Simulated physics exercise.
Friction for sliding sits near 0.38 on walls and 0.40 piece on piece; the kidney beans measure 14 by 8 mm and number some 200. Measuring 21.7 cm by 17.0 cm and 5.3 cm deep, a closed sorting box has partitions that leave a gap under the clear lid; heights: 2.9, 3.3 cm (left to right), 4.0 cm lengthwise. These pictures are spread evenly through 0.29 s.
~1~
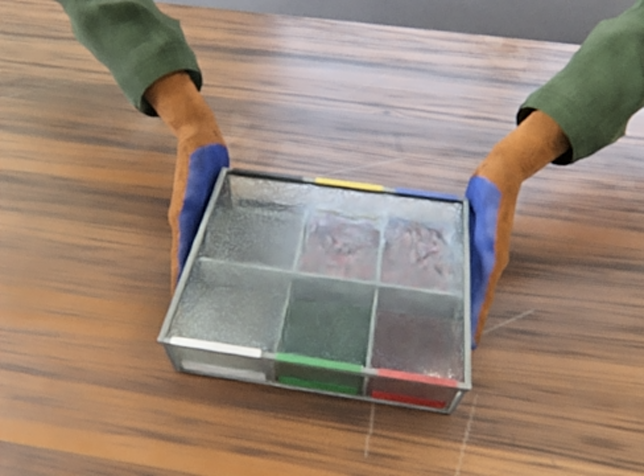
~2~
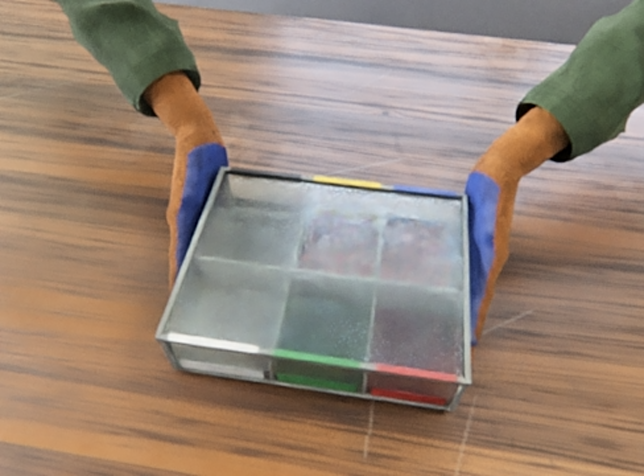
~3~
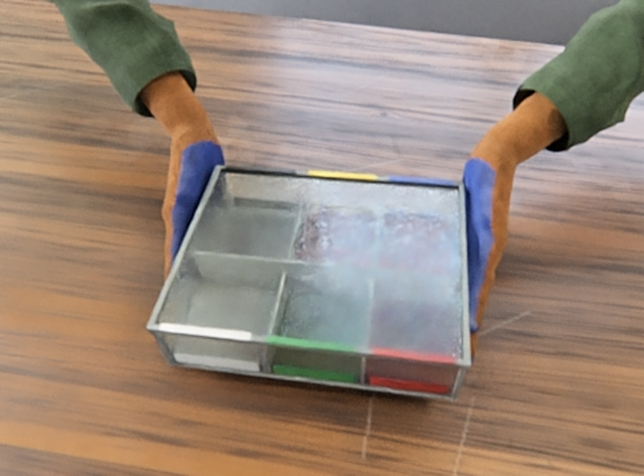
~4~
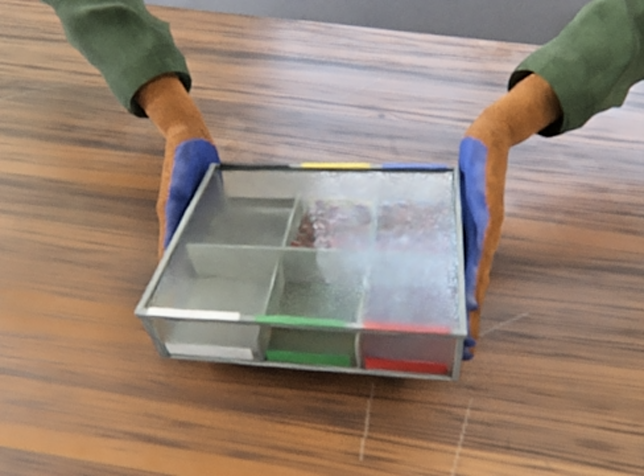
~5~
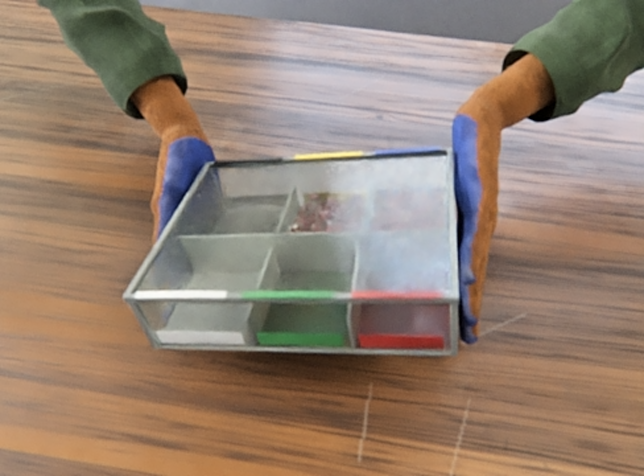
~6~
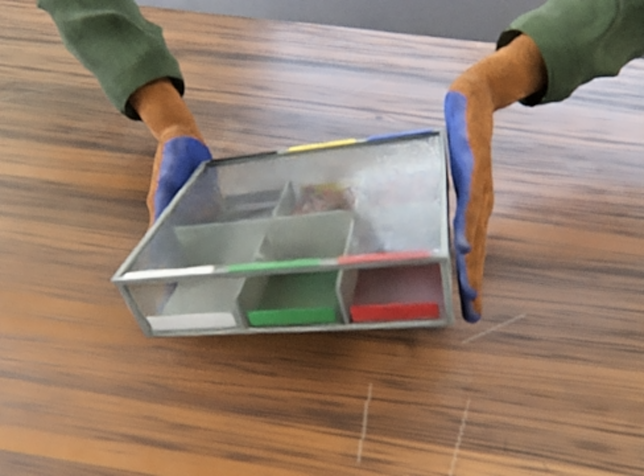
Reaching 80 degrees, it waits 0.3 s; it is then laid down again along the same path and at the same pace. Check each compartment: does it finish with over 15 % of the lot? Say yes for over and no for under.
Red: No; blue: Yes; green: No; yellow: Yes; white: No; black: Yes.
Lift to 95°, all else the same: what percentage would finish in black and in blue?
In per cent, black gets 40 and blue gets 35.
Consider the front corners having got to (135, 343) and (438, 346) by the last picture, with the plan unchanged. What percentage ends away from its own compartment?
Estimate: Around 35 %.
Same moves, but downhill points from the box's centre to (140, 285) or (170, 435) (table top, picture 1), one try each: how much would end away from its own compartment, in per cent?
That would be close to 45 per cent, then close to 35 per cent.
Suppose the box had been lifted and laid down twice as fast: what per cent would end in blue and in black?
Blue = 45 %; black = 30 %.
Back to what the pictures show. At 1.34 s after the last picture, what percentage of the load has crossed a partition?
Close to 30 in a hundred.
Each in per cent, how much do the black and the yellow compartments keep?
Black 30 %, yellow 25 %.
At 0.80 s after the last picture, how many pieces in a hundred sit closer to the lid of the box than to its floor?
I'd put it at some 30 percent.
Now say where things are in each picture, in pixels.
The first frame shows box tilt 0 degrees, front corners at (165, 338) and (465, 384); blue 55 %, yellow 45 %.
The second frame shows box tilt 1 degrees, front corners at (163, 335) and (465, 379).
The third frame shows box tilt 6 degrees, front corners at (155, 326) and (464, 361), lowest corner left back.
The fourth frame shows box tilt 12 degrees, front corners at (143, 312) and (460, 332), lowest corner left back.
The fifth frame shows box tilt 18 degrees, front corners at (132, 296) and (452, 296), lowest corner left back.
The sixth frame shows box tilt 24 degrees, front corners at (121, 279) and (441, 255), lowest corner left back; blue 55 %, yellow 45 %.
Then, 0.80 s after the last picture, tilt 80 degrees; blue 45 %, yellow 35 %, black 15 %.
Then, 1.34 s after the last picture, tilt 40 degrees; blue 45 %, yellow 25 %, black 30 %.
Then, 1.94 s after the last picture, tilt 0 degrees; blue 45 %, yellow 25 %, black 30 %.
In the end, red 0 %, blue 45 %, green 0 %, yellow 25 %, white 0 %, black 30 %.
